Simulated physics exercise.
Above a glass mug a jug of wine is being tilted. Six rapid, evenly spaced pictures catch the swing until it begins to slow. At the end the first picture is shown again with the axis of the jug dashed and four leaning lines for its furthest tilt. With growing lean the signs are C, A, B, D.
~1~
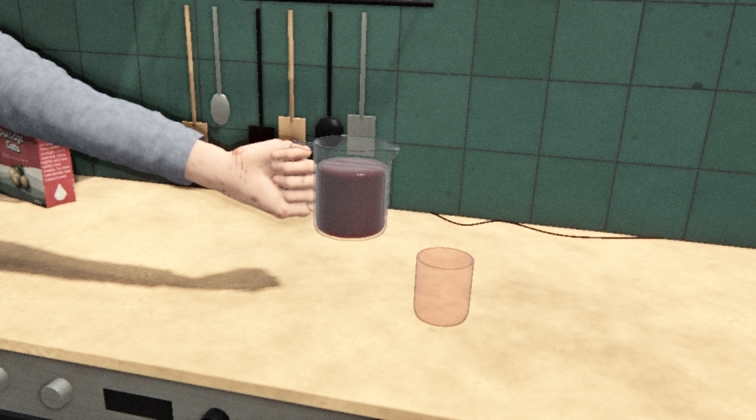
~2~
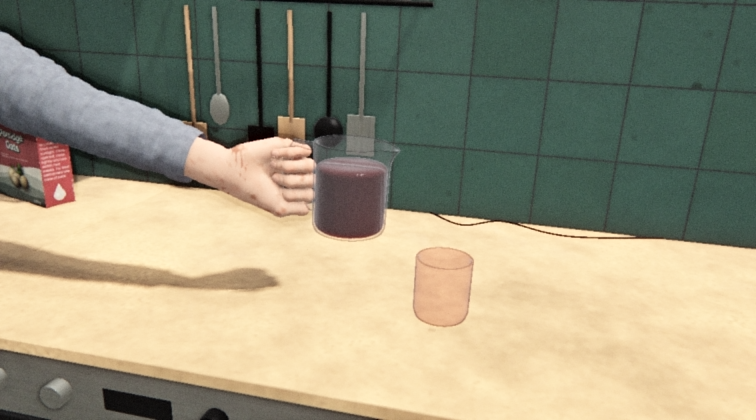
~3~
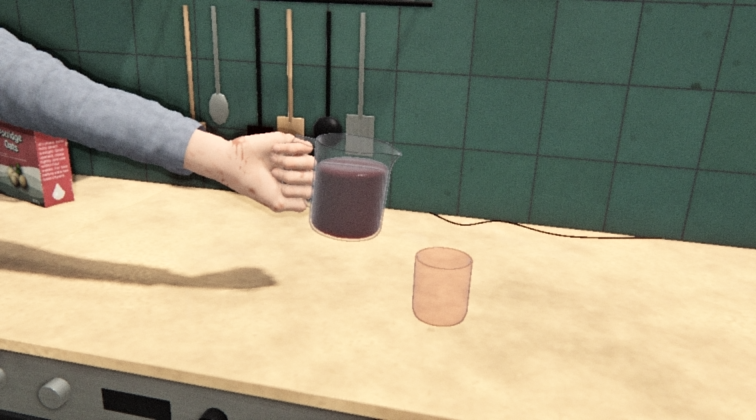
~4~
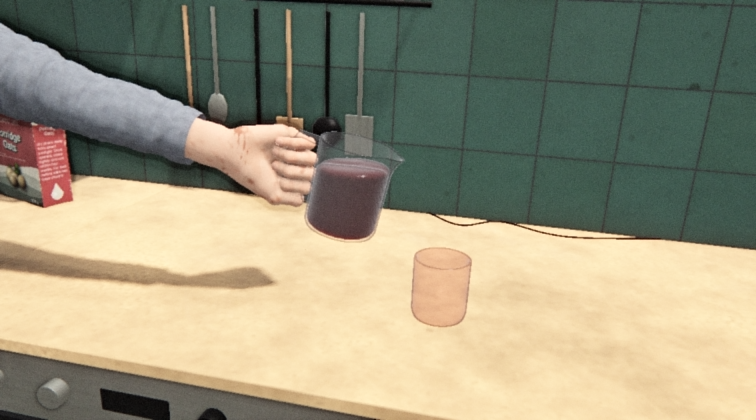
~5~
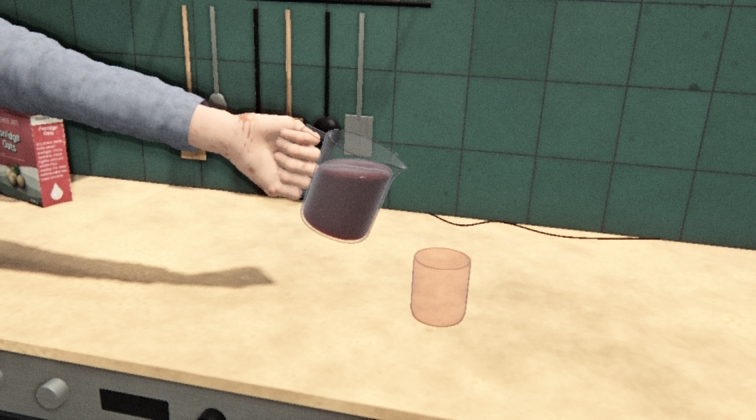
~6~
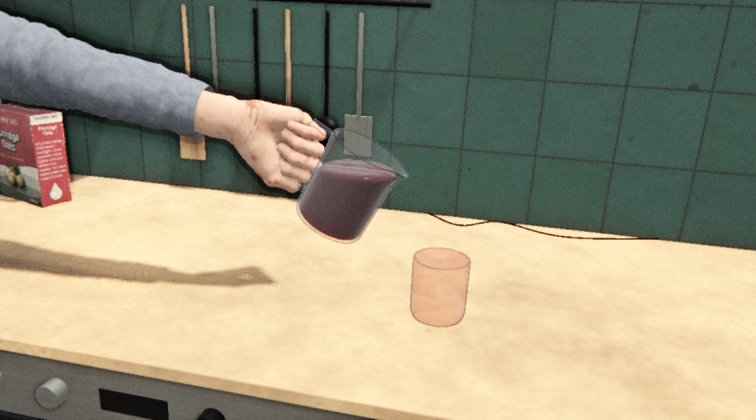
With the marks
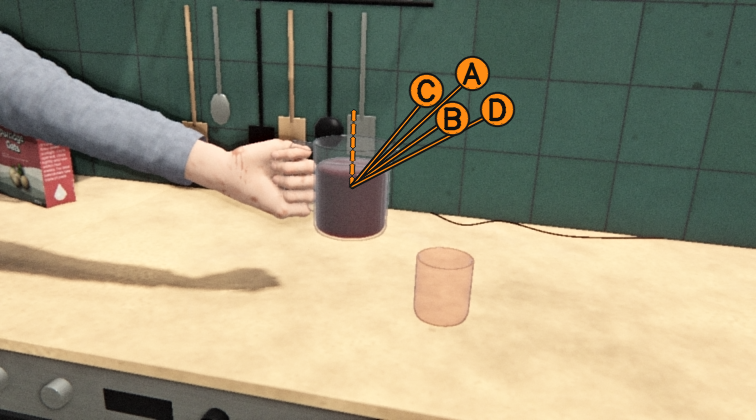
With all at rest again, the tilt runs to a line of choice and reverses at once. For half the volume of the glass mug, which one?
I would pick tilt D.
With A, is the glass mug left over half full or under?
Under half.
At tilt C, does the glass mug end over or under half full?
Under.
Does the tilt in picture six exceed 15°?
Yes, it does.
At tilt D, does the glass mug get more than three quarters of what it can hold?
No, it does not.
On the marked copy, A at (461, 86); B at (437, 126); C at (418, 106); D at (483, 118).
Choosing A, the glass mug ends with about 16 % of what it can hold.
Choosing B, the glass mug ends with about 29 % of what it can hold.
Choosing C, the glass mug ends with about 7 % of what it can hold.
Choosing D, the glass mug ends with about 47 % of what it can hold.
